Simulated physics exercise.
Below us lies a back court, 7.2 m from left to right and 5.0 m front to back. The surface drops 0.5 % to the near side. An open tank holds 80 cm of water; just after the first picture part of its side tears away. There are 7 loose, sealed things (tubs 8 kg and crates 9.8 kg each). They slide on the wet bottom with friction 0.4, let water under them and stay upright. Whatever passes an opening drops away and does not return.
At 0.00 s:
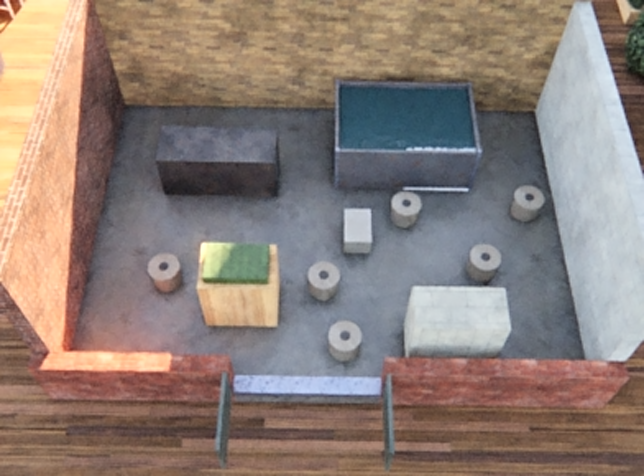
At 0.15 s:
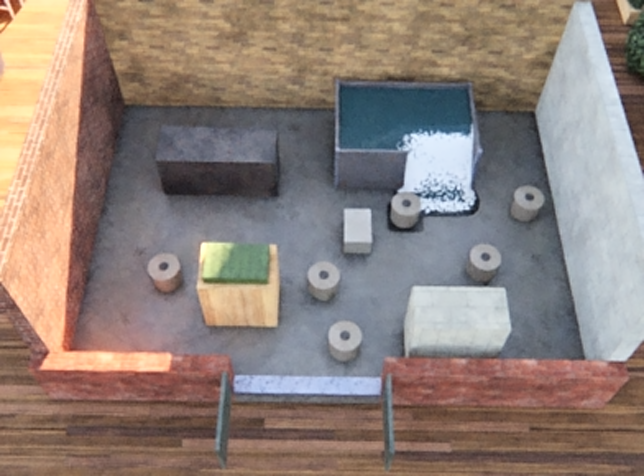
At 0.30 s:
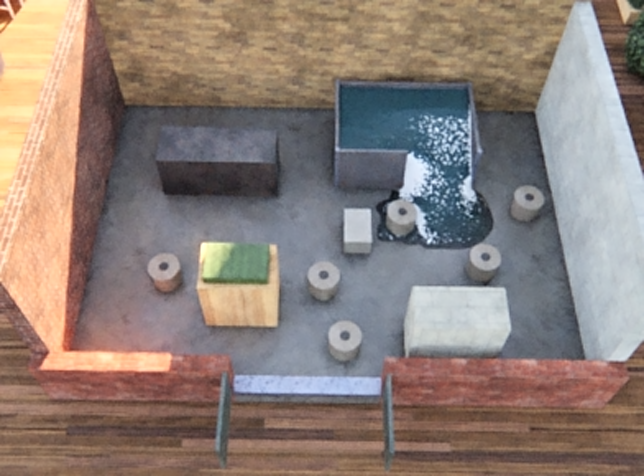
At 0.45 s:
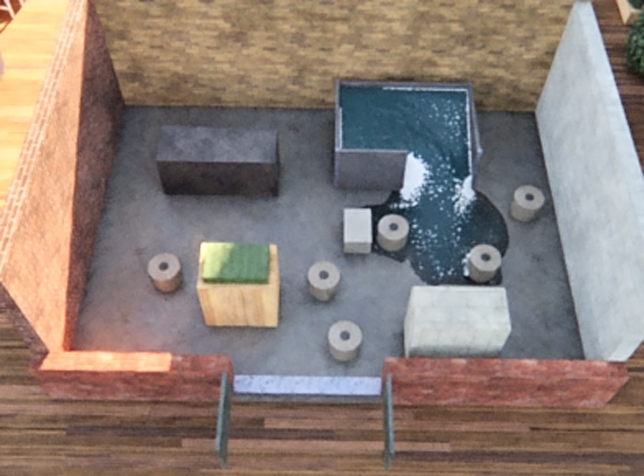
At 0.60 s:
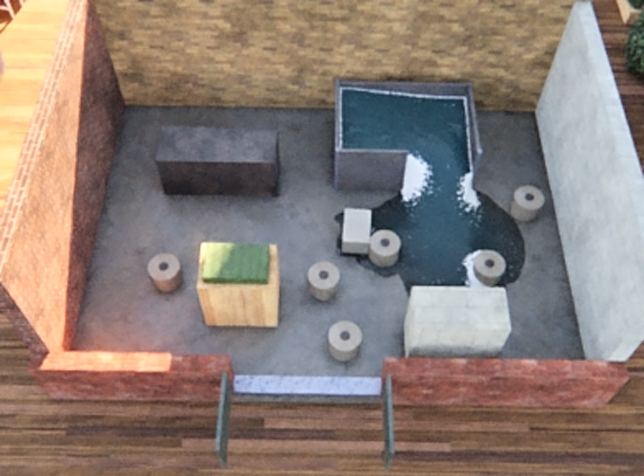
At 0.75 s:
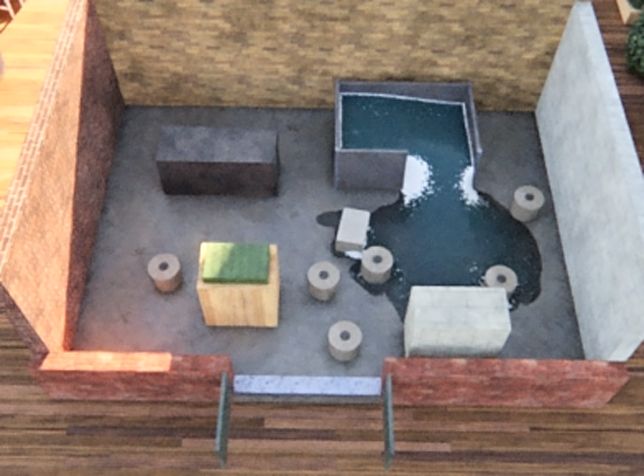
At first, a walled court holds a full tank of dark water, with round tubs and blocks standing on dry ground. Part of the tank's near side gives way, and foaming water pours out and spreads toward the viewer, pushing one tub nearer and leftward, then shifting another tub and a small pale crate.
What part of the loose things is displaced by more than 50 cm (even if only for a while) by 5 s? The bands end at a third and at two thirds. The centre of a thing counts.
It is two thirds or above.
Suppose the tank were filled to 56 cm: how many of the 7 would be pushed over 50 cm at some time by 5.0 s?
In that case 3 of them.
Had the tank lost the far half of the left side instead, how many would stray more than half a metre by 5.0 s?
Then 1.
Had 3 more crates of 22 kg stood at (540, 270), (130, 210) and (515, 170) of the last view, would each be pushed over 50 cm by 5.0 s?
In that order: More, less, under.
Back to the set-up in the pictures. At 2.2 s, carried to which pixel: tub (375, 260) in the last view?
Around (248, 378).
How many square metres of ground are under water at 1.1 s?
Roughly 11.0 m2.
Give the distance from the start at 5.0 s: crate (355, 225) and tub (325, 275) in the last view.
In that order: 20 cm, 100 cm.
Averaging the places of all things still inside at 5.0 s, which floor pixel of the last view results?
At about (369, 241).
After 1.1 s 2 of 7 are over 50 cm from their spots; 0 afloat.
After 2.2 s 3 of 7 are over 50 cm from their spots; 1 afloat.
After 3.5 s 4 of 7 are over 50 cm from their spots; 1 afloat.
After 5.0 s 5 of 7 are over 50 cm from their spots, and 5 have been at some point; 2 afloat.
